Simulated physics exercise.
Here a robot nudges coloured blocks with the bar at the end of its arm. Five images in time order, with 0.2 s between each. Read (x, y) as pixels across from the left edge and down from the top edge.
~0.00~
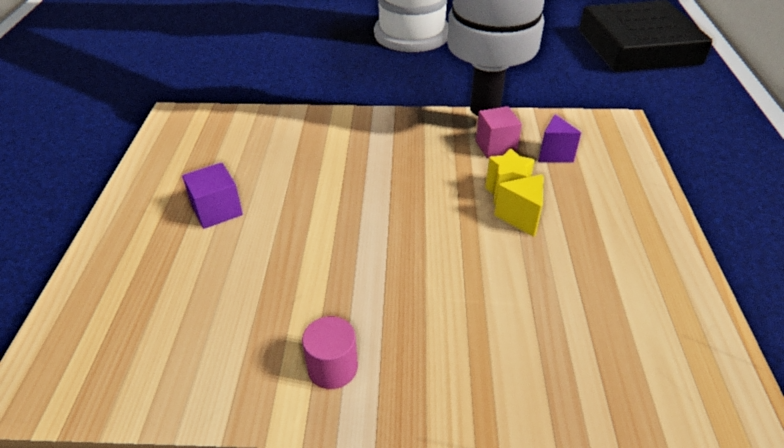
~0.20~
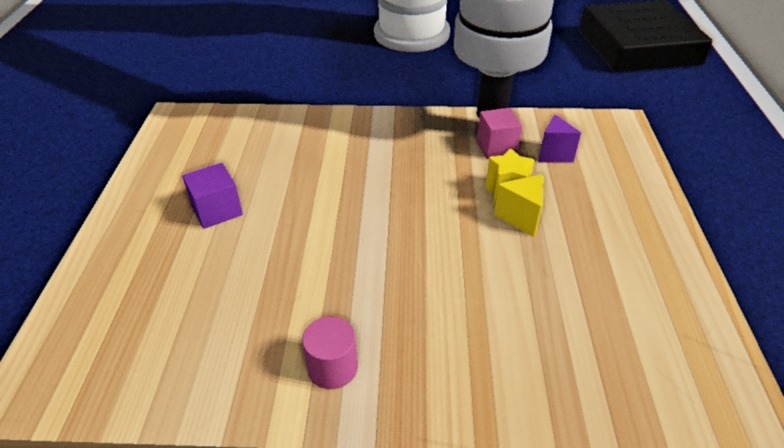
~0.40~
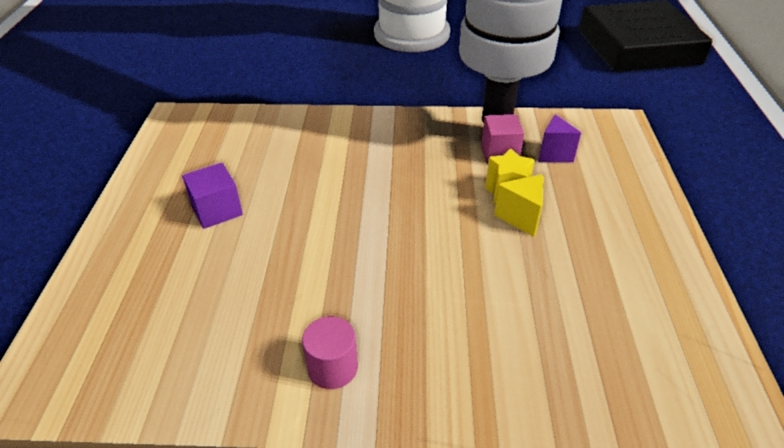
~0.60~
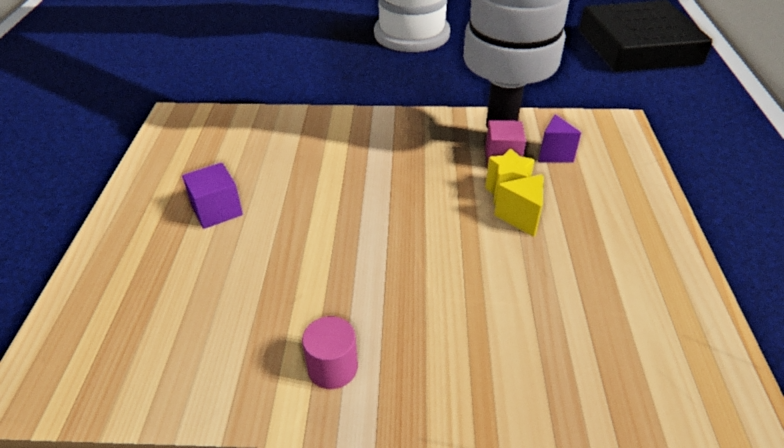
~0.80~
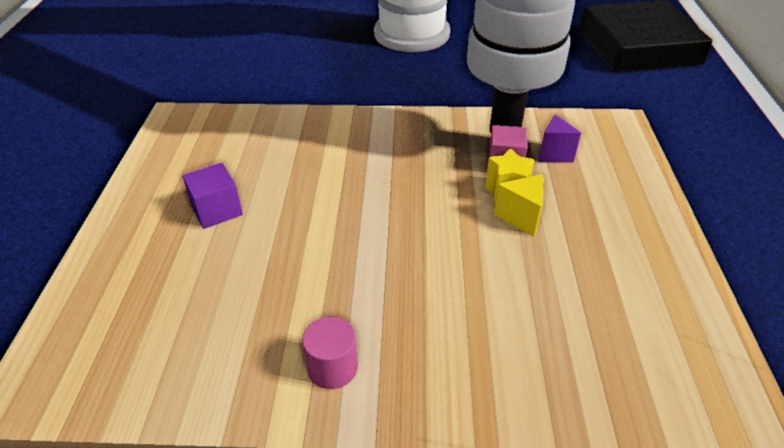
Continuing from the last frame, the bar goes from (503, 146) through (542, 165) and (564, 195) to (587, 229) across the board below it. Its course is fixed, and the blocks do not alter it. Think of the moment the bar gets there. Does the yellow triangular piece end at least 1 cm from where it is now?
My answer is no.
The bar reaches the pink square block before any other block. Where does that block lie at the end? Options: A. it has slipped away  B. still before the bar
It's A.
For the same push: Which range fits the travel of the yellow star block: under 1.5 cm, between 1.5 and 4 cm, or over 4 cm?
The shift is below 1.5 cm.
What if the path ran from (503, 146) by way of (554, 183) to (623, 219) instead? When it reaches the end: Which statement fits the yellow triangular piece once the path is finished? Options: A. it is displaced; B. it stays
The one that fits is A, it is displaced.
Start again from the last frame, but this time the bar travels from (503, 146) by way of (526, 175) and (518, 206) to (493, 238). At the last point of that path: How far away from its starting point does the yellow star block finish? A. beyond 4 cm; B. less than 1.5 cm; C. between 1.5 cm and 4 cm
My answer is option A.
What follows on the original path. One third of the way, bar at (545, 150); pink square block at (516, 142), turned 40° clockwise; yellow star block at (510, 164); purple triangular piece at (575, 131), turned 45° anticlockwise.
Two thirds of the way, bar at (568, 180); pink square block at (516, 143), turned 50° clockwise; yellow star block at (509, 165); purple triangular piece at (576, 131), turned 50° anticlockwise.
At the end, bar at (592, 214); pink square block at (516, 143), turned 50° clockwise; yellow star block at (509, 165); yellow triangular piece still; purple triangular piece at (576, 131), turned 50° anticlockwise.
